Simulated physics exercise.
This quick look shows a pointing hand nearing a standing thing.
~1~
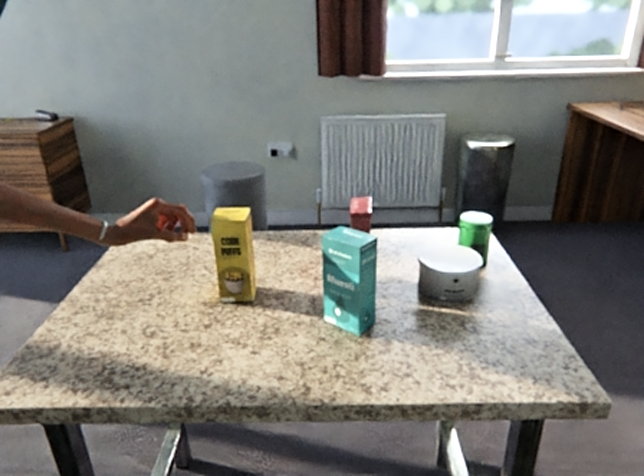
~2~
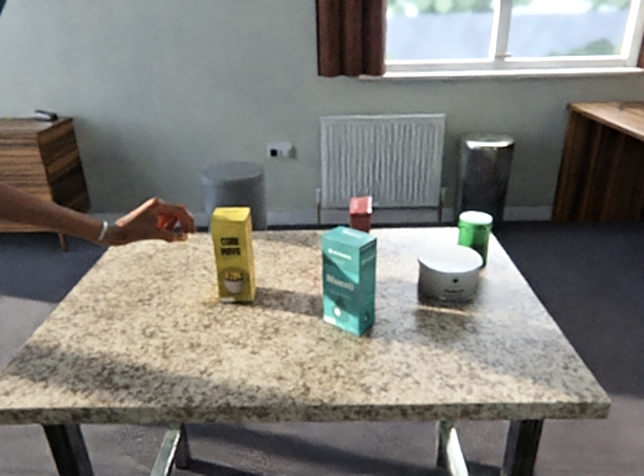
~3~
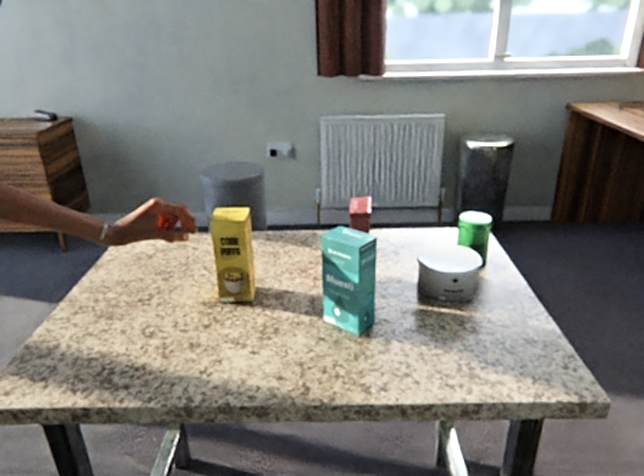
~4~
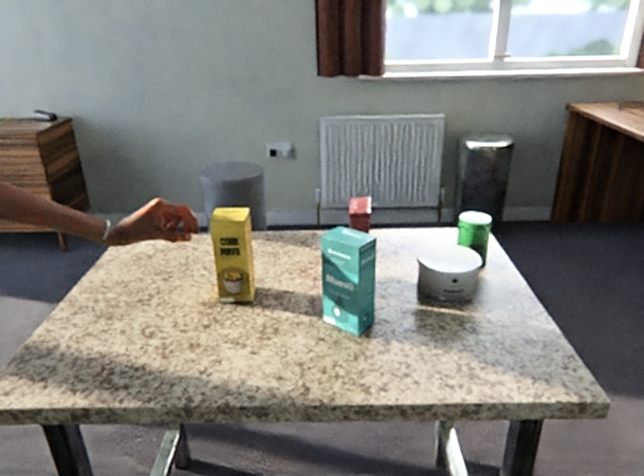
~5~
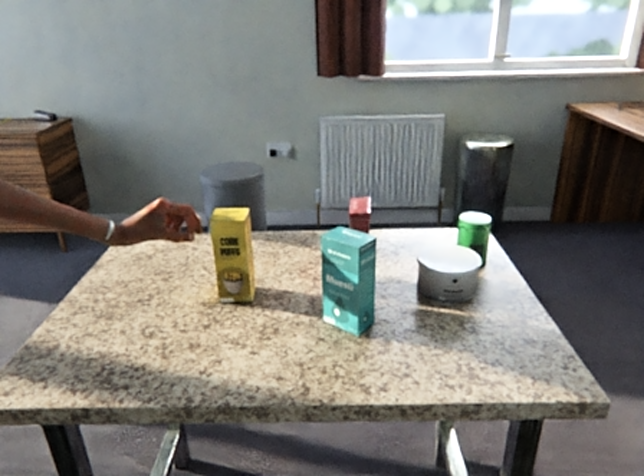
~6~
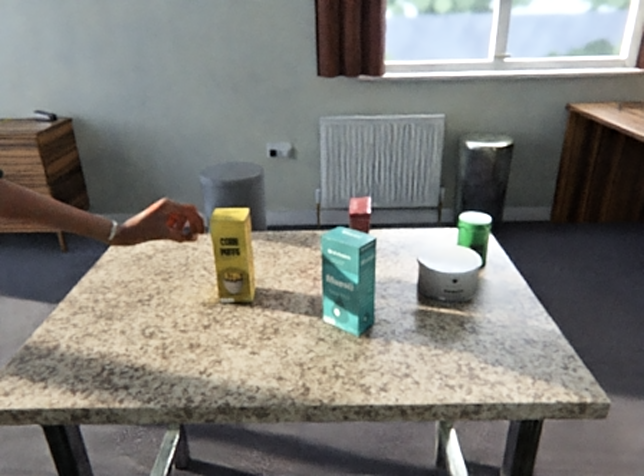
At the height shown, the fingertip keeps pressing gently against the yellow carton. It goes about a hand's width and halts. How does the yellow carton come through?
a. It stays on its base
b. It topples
It topples.
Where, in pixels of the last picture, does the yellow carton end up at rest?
It finishes at around (304, 279).
Then, 0.50 s past the last view, yellow carton rocked 11° from its first pose near (242, 254).
Then, 1.00 s past the last view, yellow carton rocked 46° from its first pose near (272, 256).
Then, 1.10 s past the last view, yellow carton on its side near (293, 274).
Then, 1.20 s past the last view, yellow carton on its side near (304, 280).
Finally, down or leaning hard on the table, yellow carton. Final places as the last picture's camera would see them, yellow carton near (304, 279).
